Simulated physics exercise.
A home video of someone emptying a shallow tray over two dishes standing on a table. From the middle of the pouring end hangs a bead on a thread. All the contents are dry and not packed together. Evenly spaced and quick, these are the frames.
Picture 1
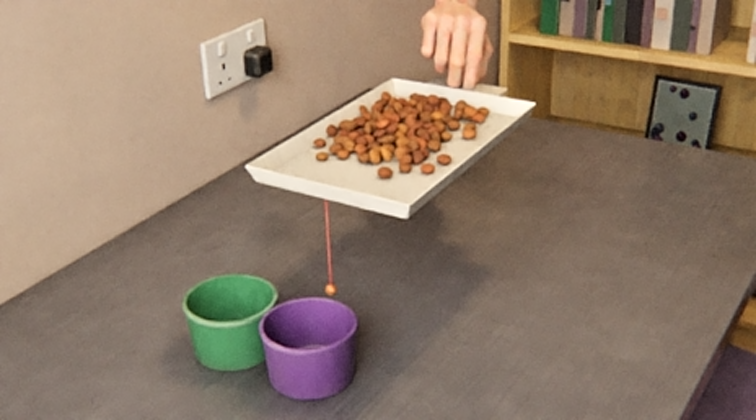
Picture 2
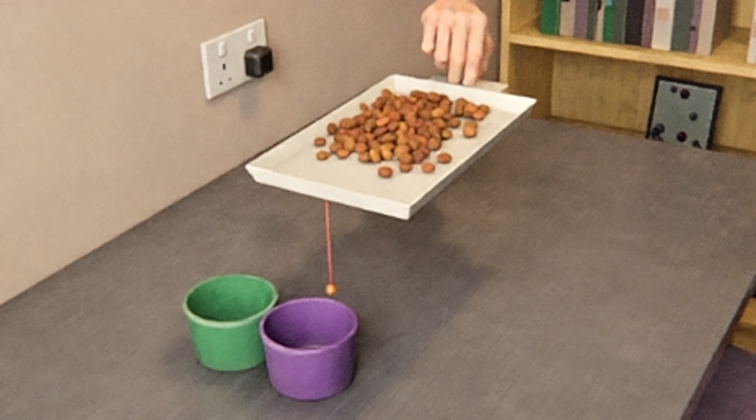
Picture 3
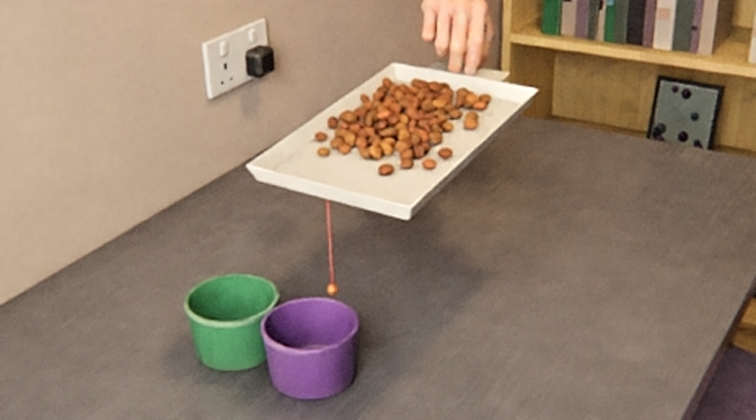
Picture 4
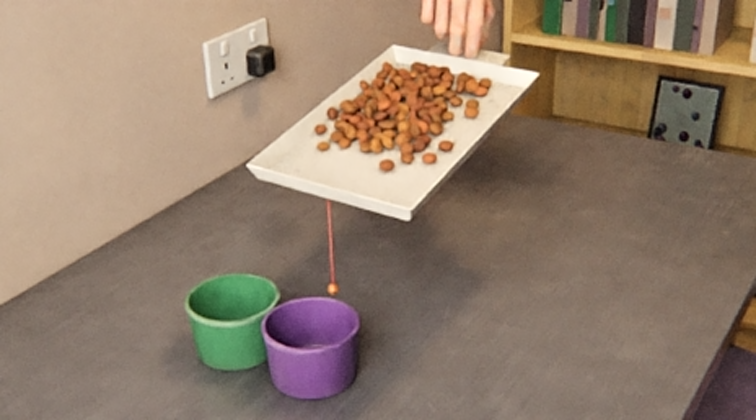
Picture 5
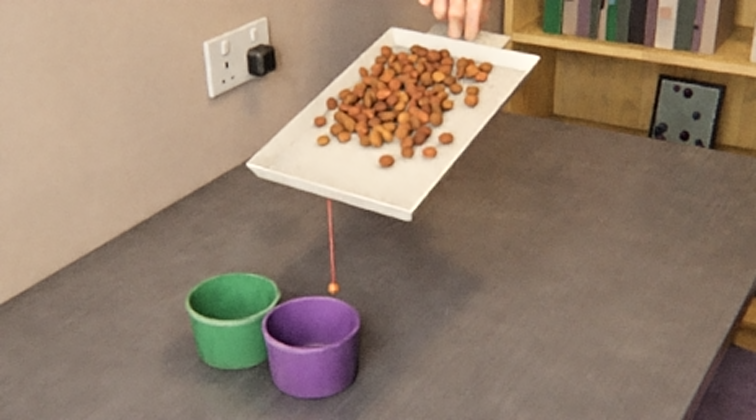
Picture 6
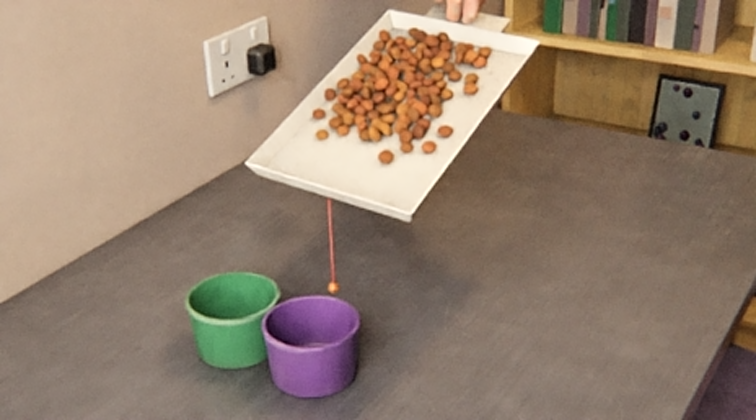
A hand raises the back of a white tray of brown kibble above two bowls.
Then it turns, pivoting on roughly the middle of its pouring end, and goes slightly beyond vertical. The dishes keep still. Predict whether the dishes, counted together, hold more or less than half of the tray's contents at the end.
Less.
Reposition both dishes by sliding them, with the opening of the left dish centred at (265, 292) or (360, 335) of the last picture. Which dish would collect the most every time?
Result, try one: The right of the two; try two: The left of the two.
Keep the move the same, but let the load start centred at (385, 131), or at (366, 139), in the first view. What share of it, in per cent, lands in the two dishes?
In order, roughly 40 % and 40 %.
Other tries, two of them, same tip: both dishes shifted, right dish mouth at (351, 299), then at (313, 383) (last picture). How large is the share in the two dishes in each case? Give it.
About 0 per cent, then about 10 per cent.
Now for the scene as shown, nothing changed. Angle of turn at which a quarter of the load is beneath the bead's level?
Near 70 degrees.
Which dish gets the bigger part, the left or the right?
The one to the right.
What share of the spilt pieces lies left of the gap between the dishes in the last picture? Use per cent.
Near 20 per cent.
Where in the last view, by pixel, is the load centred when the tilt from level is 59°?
Look around (351, 185) in the last picture.
Just after the last frame, tray tipped steeply; the larger part on the tray; roughly a quarter in the air.
A moment on, tray tipped right over; about a tenth on the tray; roughly a quarter in the right dish; roughly half outside both; about a tenth in the air.
Further on, tray tipped past a quarter turn; roughly a third in the right dish; roughly two thirds outside both.
When it is over, tray tipped past a quarter turn; roughly a third in the right dish; not one in the left dish; roughly two thirds outside both.
